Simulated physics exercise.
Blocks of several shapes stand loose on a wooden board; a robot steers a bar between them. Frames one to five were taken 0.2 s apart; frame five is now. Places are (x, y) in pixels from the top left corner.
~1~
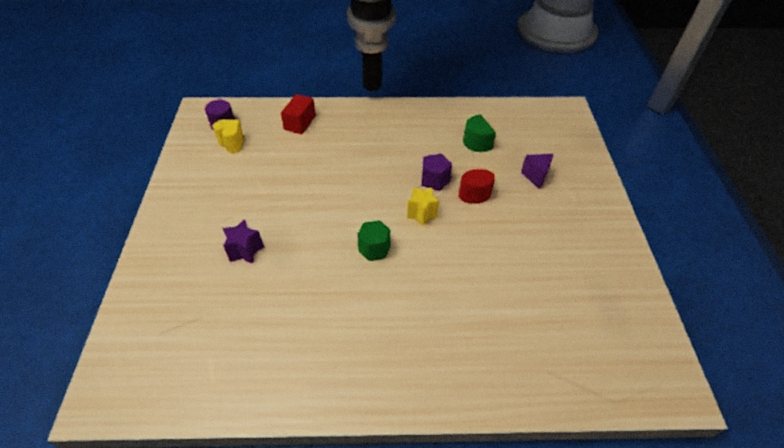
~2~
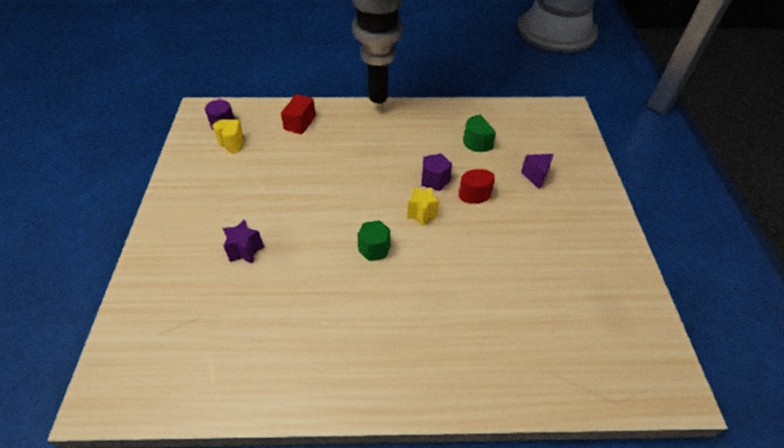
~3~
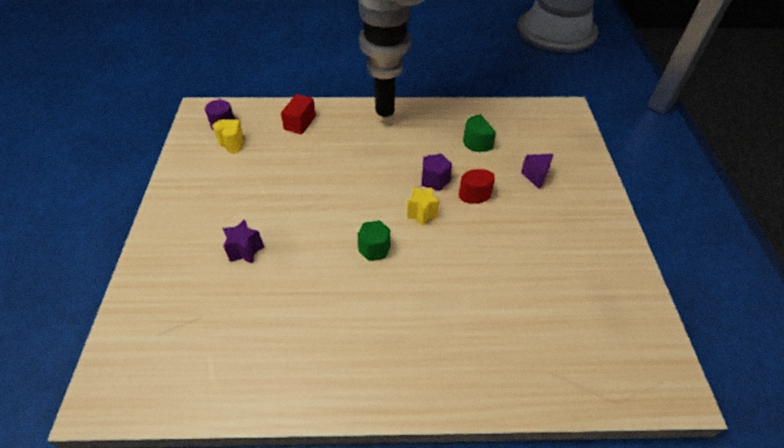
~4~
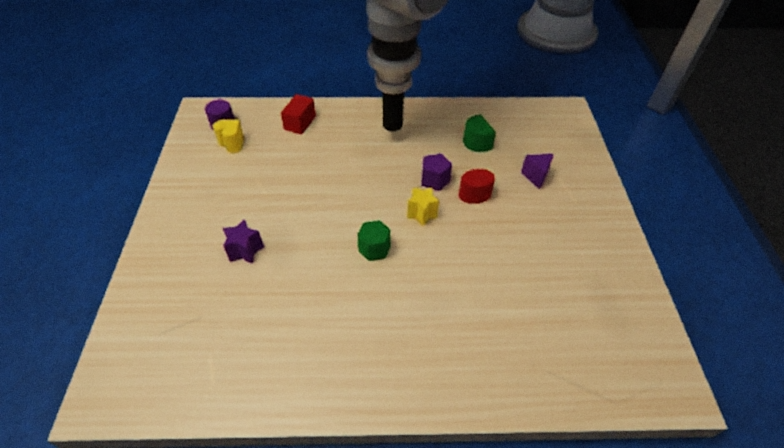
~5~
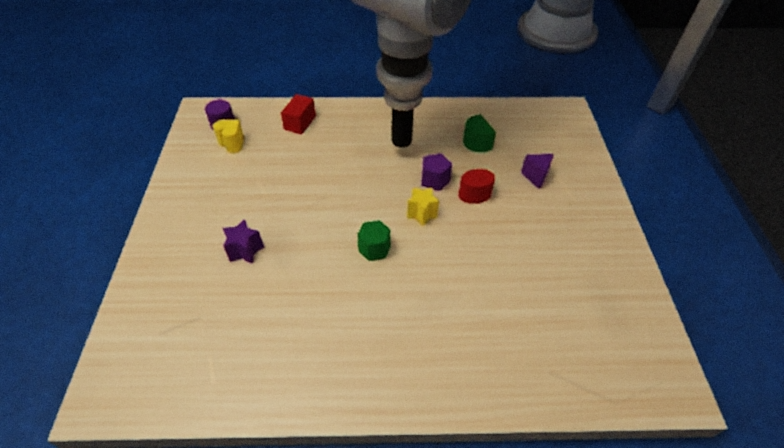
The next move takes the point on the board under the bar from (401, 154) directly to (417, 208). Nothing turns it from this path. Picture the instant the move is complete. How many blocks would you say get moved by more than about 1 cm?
One block shifts.
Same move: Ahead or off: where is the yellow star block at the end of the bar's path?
Ahead.
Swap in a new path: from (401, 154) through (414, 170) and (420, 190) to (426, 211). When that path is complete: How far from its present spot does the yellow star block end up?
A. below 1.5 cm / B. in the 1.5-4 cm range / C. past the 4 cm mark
B
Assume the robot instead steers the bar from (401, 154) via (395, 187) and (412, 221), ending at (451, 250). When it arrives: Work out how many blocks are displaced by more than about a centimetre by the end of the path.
1 block.
What follows on the original path. One third of the way, bar at (408, 159); nothing pushed yet.
Two thirds of the way, bar at (413, 177); nothing pushed yet.
At the end, bar at (418, 197); yellow star block at (426, 207), turned 15° anticlockwise; purple pentagon still.
